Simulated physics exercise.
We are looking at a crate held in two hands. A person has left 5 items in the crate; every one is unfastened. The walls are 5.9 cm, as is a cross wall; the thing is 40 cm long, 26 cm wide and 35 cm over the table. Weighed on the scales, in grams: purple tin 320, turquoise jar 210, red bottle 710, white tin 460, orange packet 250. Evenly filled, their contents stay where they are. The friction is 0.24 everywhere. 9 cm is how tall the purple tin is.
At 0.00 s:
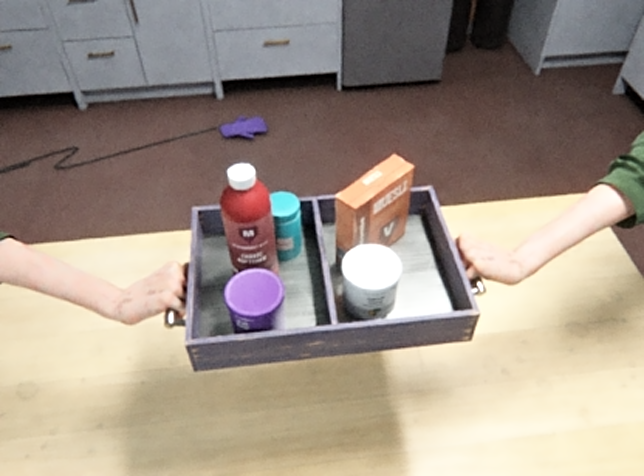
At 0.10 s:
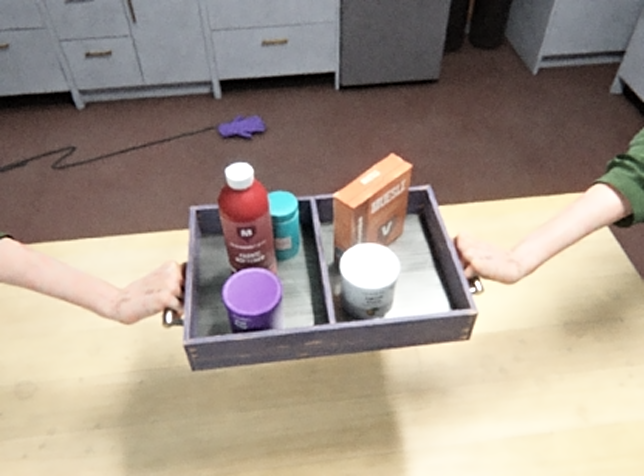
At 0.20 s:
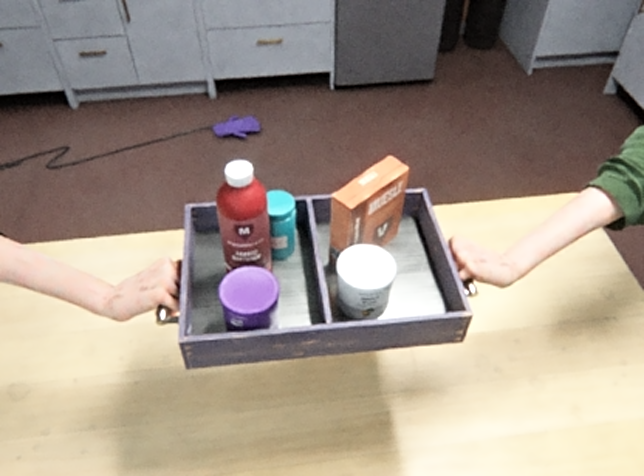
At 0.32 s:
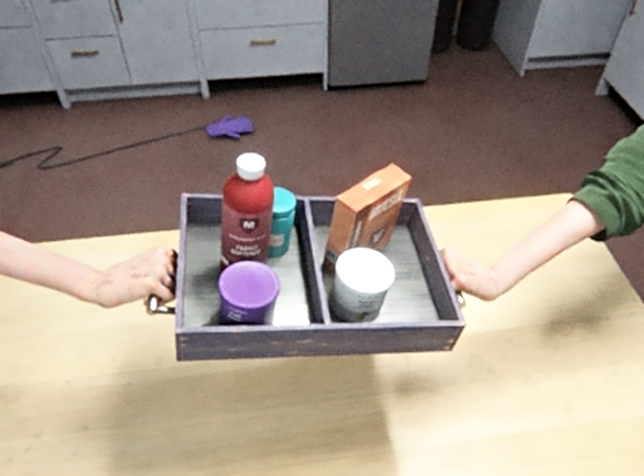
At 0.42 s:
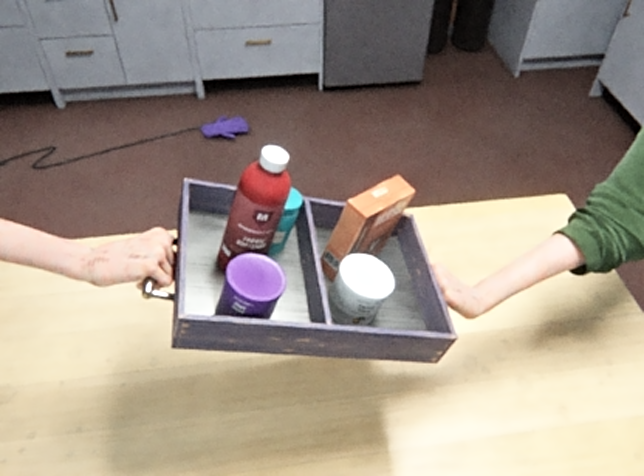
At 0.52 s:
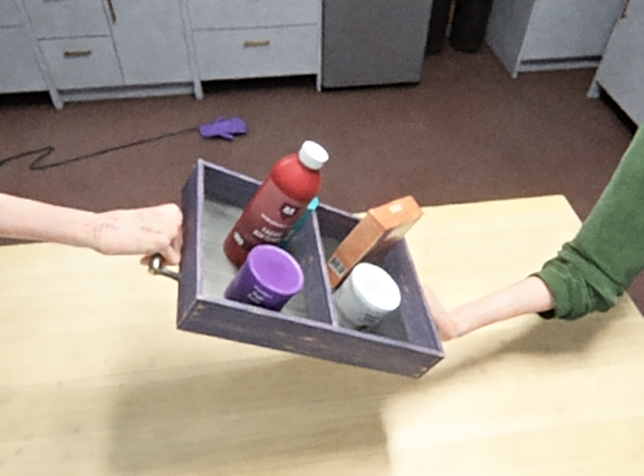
A two-compartment crate holding a red bottle, turquoise jar, purple tin, white tin and orange packet is held level by two hands above a table, then tilts increasingly right side down, the items leaning with it.
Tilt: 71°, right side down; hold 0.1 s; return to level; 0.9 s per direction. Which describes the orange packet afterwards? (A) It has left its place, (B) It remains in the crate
Answer: A.
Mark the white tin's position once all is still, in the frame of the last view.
Roughly at (410, 283) in the last picture.
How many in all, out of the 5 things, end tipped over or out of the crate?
It comes to 2.
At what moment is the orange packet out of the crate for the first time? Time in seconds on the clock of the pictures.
Time: Roughly 1.0 s.
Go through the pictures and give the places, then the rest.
In the first frame, crate level; orange packet (373, 216); purple tin (257, 309).
In the second frame, crate level; red bottle (248, 228); white tin (369, 283).
In the third frame, tip 2°, right side down; purple tin (251, 308); turquoise jar (277, 226).
In the fourth frame, tip 8°, right side down; red bottle (247, 221); white tin (360, 287).
In the fifth frame, tip 18°, right side down; purple tin (250, 296).
In the sixth frame, tip 31°, right side down; orange packet (372, 241); red bottle (277, 206).
Around 0.72 s, tip 57°, right side down; orange packet shifted 6 cm near (380, 284); red bottle tipped 15° against what carries it; white tin shifted 9 cm.
Around 1.12 s, tip 71°, right side down; red bottle and orange packet now out of the crate; white tin shifted 9 cm; purple tin shifted 6 cm.
Around 1.52 s, tip 40°, right side down; white tin shifted 9 cm; purple tin shifted 6 cm; turquoise jar shifted 4 cm.
Around 1.72 s, tip 14°, right side down; white tin shifted 9 cm; purple tin shifted 6 cm; turquoise jar shifted 4 cm.
Finally (2.5 s), out of the crate, red bottle and orange packet; not toppled but over 5 cm from the start, purple tin and white tin; the last one still in place (within 5 cm). In the last view, orange packet near (447, 367).
